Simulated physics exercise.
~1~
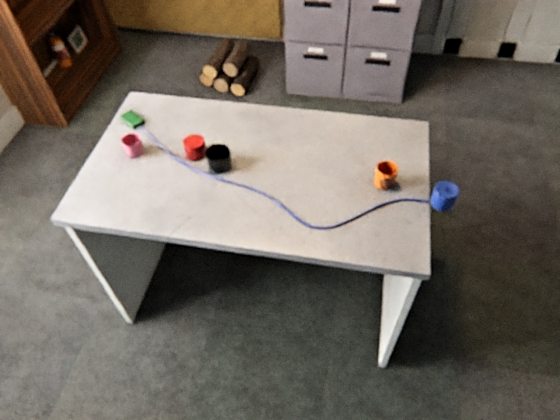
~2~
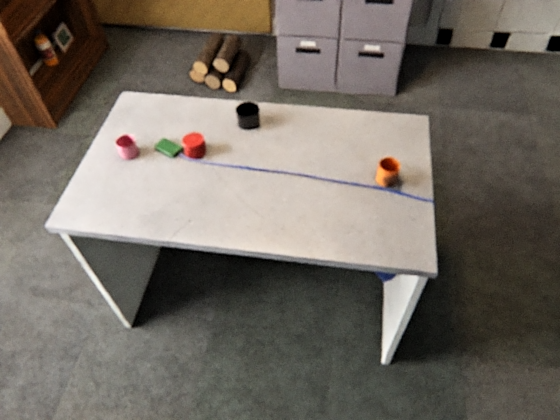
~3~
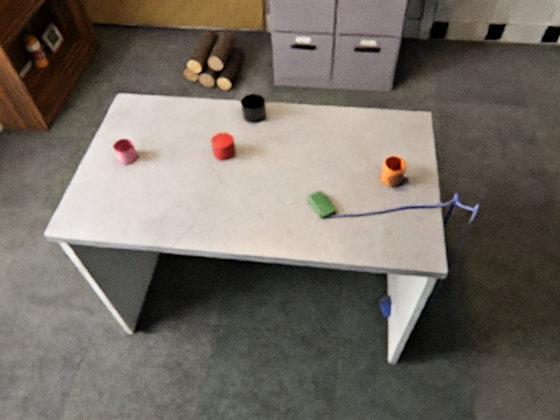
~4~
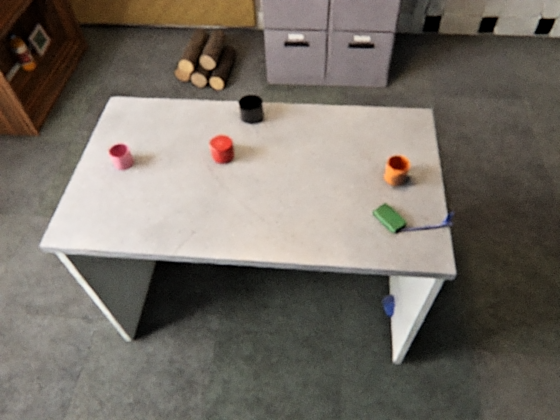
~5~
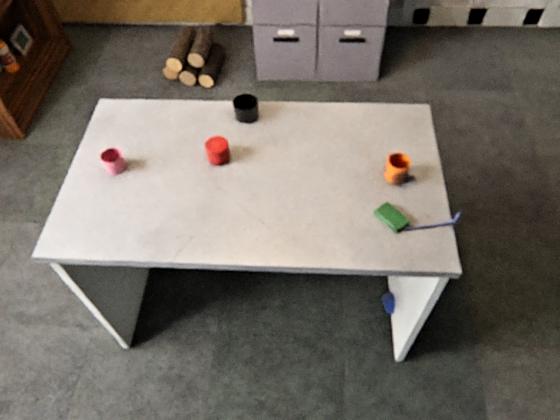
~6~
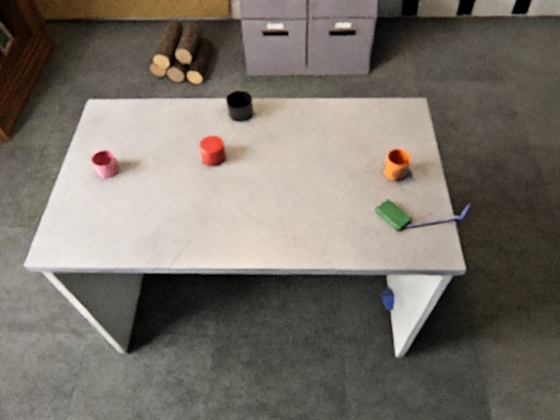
On a pale table, a blue speaker dropping over the right edge, its cable dragging the green phone across past shifted cups.
